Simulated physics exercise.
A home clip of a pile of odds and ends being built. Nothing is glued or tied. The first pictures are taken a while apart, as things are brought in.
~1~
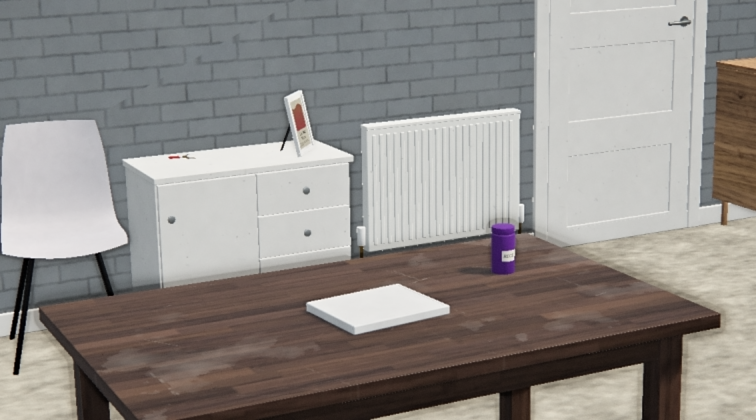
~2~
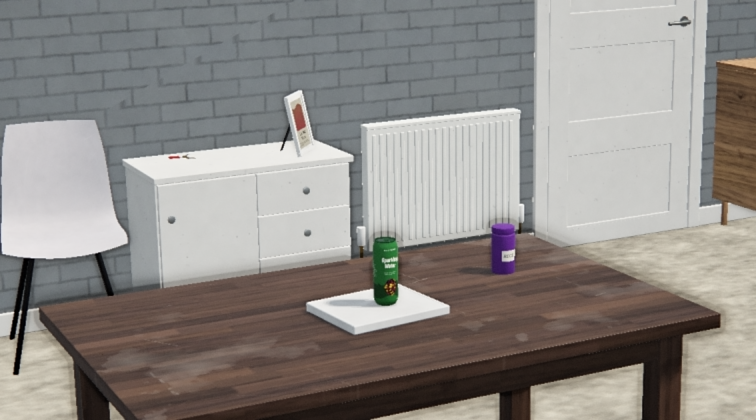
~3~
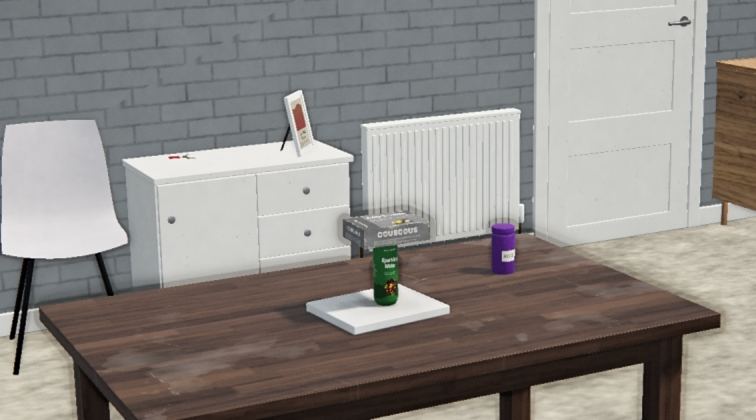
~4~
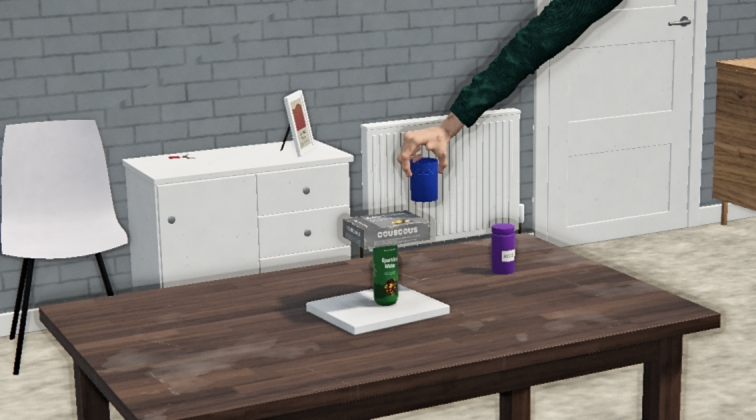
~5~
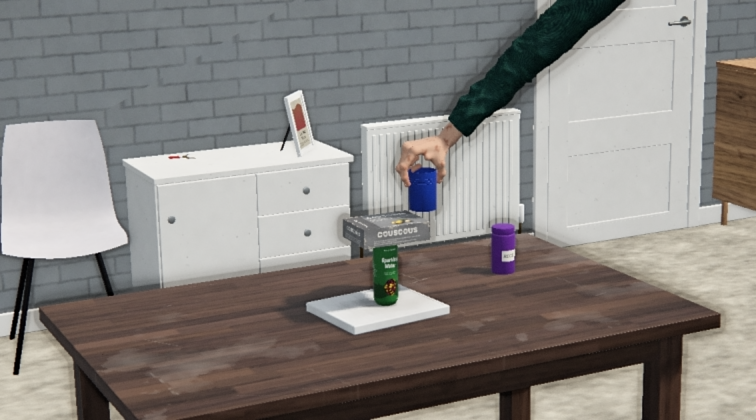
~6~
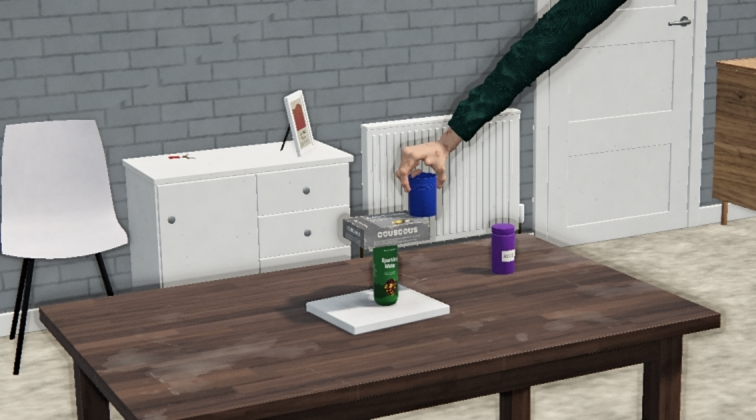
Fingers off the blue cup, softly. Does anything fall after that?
In the end the pile gives way.
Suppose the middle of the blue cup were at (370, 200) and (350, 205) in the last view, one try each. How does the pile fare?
In the first case it stays up; in the second case it gives way.
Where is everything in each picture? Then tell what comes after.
In the first picture, the last thing is not in view yet; white tray (377, 308).
In the second picture, the last thing is not in view yet.
In the third picture, the last thing is not in view yet; white tray (377, 308).
The fourth picture shows coming down; blue cup (424, 180); grey packet (386, 229).
The fifth picture shows coming down; blue cup (423, 189); white tray (377, 308).
The sixth picture shows in place under the hand; blue cup (423, 195); grey packet (386, 229).
Then, 0.40 s past the last view, blue cup now fallen.
Then, 0.60 s past the last view, things are still on the move.
Then, 2.10 s past the last view, as before.
Finally, fallen, blue cup; the other 4 still in place. The pile loses its balance.
